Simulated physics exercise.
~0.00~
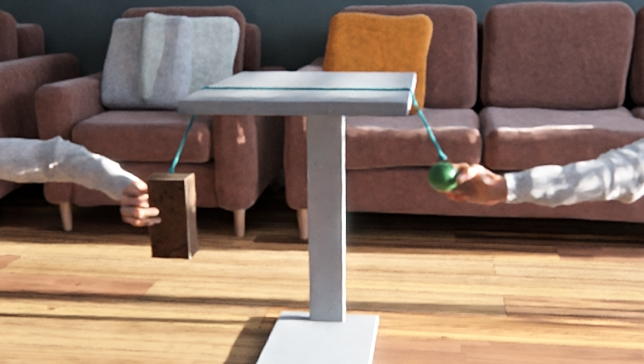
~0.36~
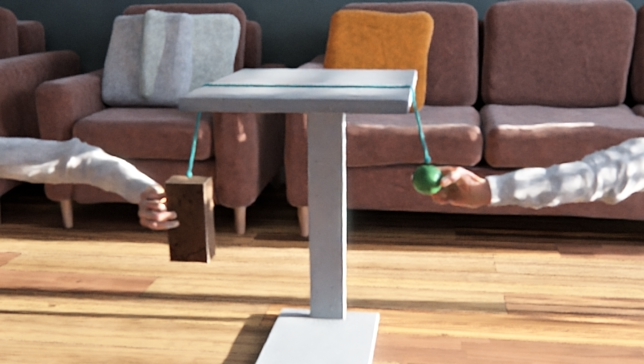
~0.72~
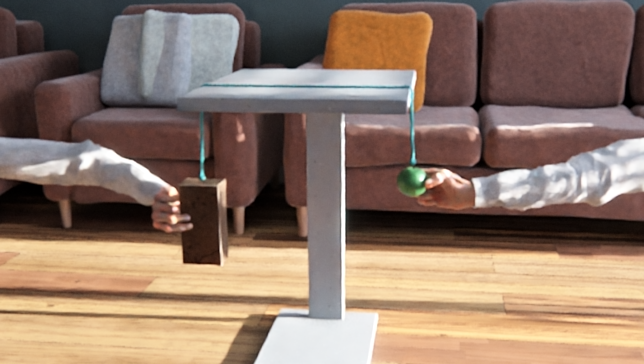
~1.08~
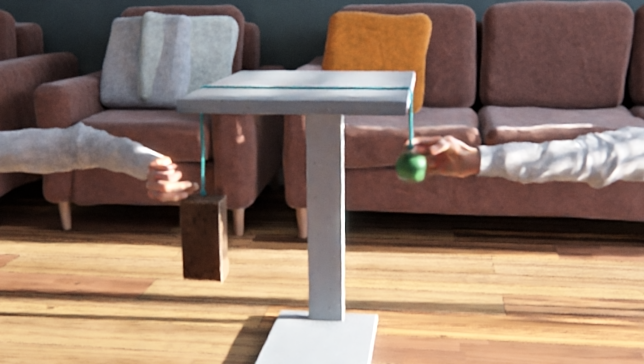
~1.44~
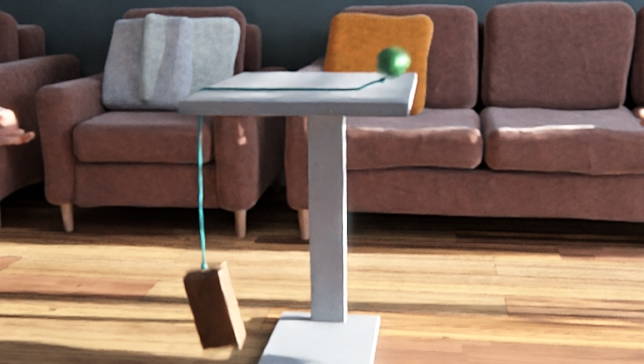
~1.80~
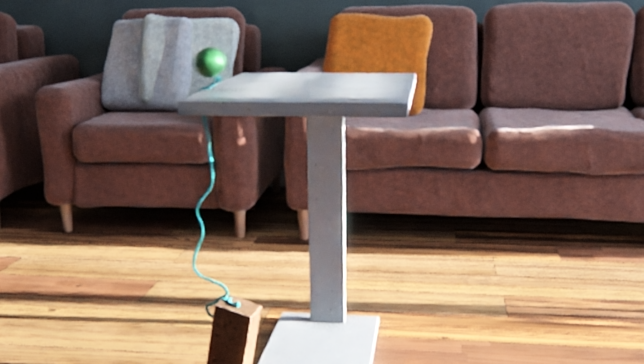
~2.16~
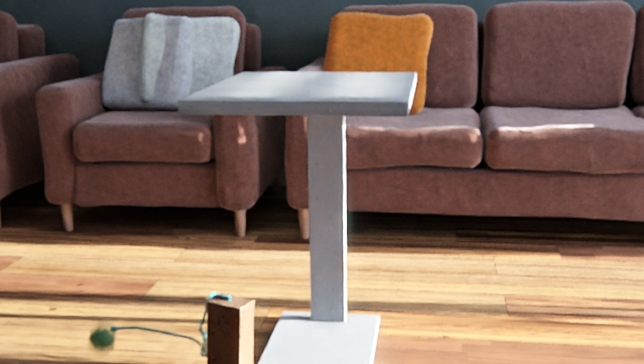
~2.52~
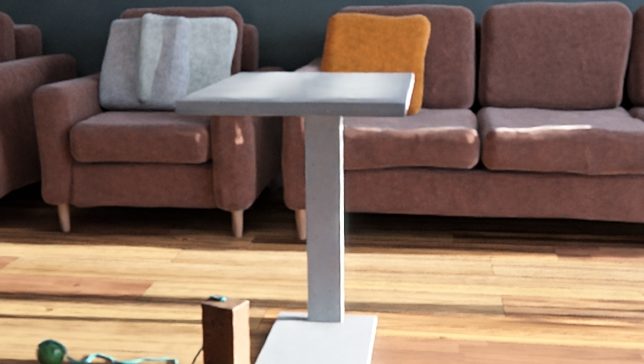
The clip shows two hands holding a brown block and a green ball, joined by a teal cord across a small table. Once released, the block drops on the left, pulling the ball over the tabletop, and both end on the floor at left with the cord.
